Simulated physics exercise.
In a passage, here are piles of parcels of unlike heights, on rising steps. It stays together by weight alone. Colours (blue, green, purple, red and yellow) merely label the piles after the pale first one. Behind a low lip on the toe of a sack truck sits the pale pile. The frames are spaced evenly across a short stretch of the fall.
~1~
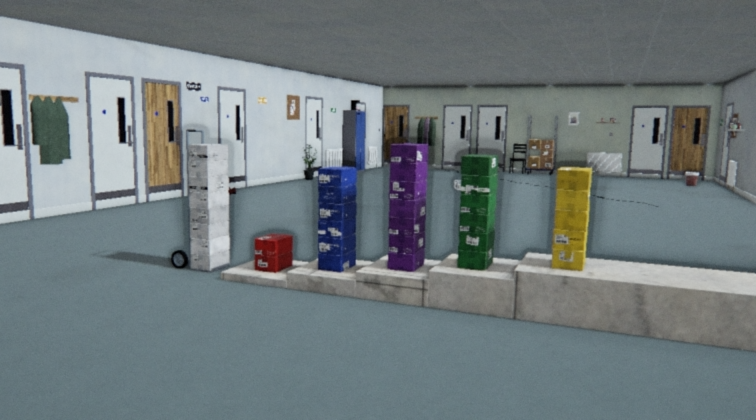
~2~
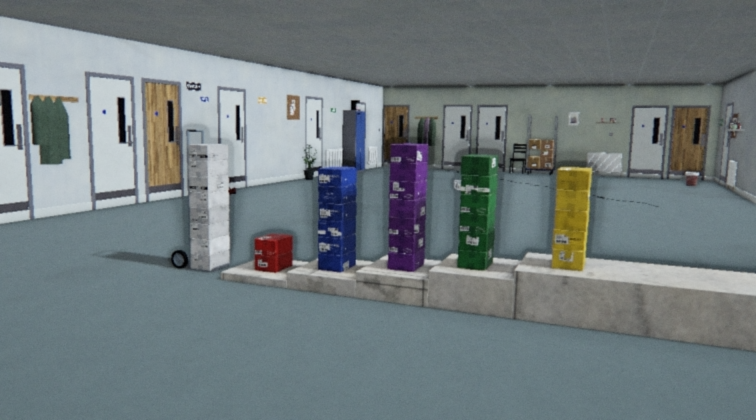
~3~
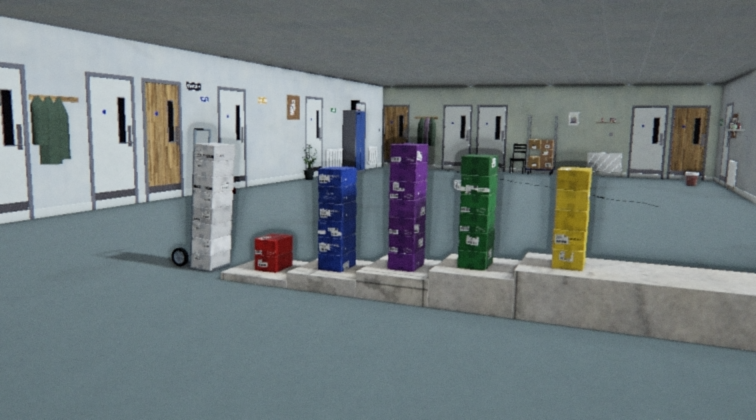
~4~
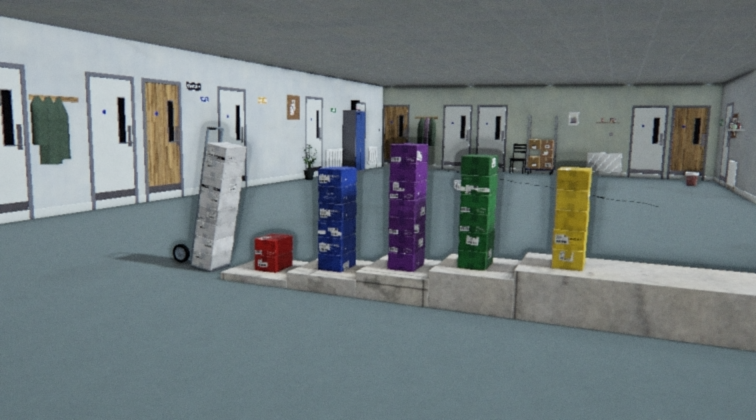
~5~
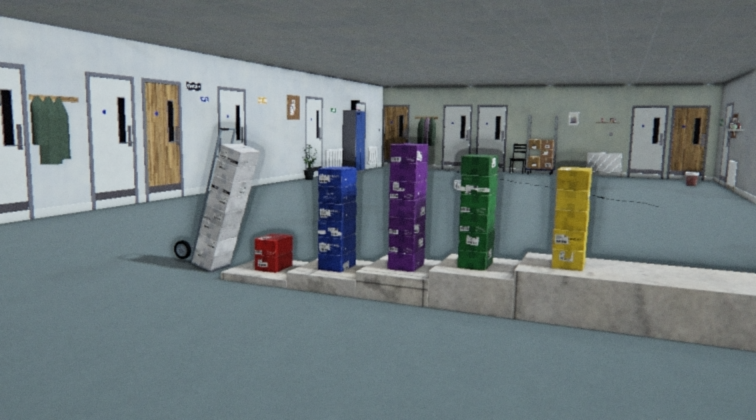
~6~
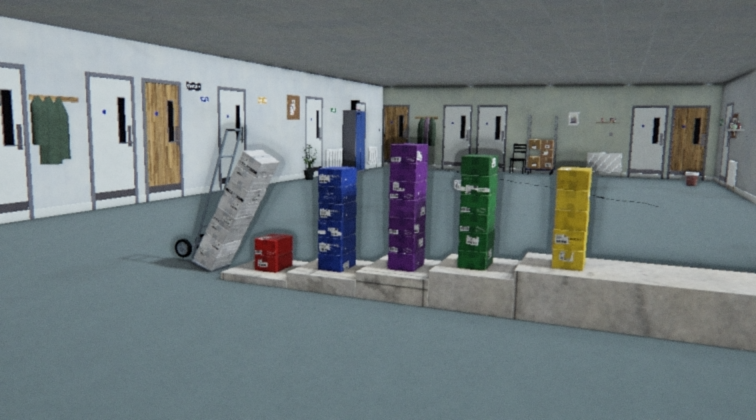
A pale pile of parcels on a sack truck stood upright at first, then leaned steadily further right as the truck rocked with it, while the red, blue, purple, green and yellow piles stayed still.
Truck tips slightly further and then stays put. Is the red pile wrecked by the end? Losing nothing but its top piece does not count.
No.
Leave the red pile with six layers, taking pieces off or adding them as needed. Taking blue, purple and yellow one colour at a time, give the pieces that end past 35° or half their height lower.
Per pile, blue = 6, purple = 7, yellow = 4.
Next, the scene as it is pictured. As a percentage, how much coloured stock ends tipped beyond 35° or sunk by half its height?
Some 0 in a hundred of them.
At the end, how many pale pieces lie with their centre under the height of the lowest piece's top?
The pale count is 2.
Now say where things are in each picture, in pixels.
In the first picture (pixels give the middle of a visible side), truck frame (188, 159) level; top red parcel (265, 248); top blue parcel (329, 178); none of the others has stirred.
The second picture shows truck frame (188, 159) level; top red parcel (265, 248).
The third picture shows truck frame (194, 157) rocked barely, top of the pale pile leaning barely; top red parcel (265, 248); none of the others has stirred.
The fourth picture shows truck frame (205, 156) rocked a little, top of the pale pile leaning a little; top red parcel (265, 248); none of the others has stirred.
The fifth picture shows truck frame (215, 156) rocked clearly, top of the pale pile leaning clearly; top red parcel (265, 248); none of the others has stirred.
The sixth picture shows truck frame (220, 157) rocked clearly, top of the pale pile leaning well over; top red parcel (265, 248); top yellow parcel (573, 180); none of the others has stirred.
Shortly afterwards, 8 of the pale pile down; none of the 2 red parcels down (0 of 26 in all colours); top red parcel unmoved.
Next, 8 of the pale pile down; none of the 2 red parcels down (0 of 26 in all colours); top red parcel half its height from its place.
In the end, 8 of the pale pile down; none of the 2 red parcels down (0 of 26 in all colours); top red parcel half its height from its place; top blue parcel unmoved. From the last view, middles, top red parcel near (279, 245), top blue parcel near (338, 176).
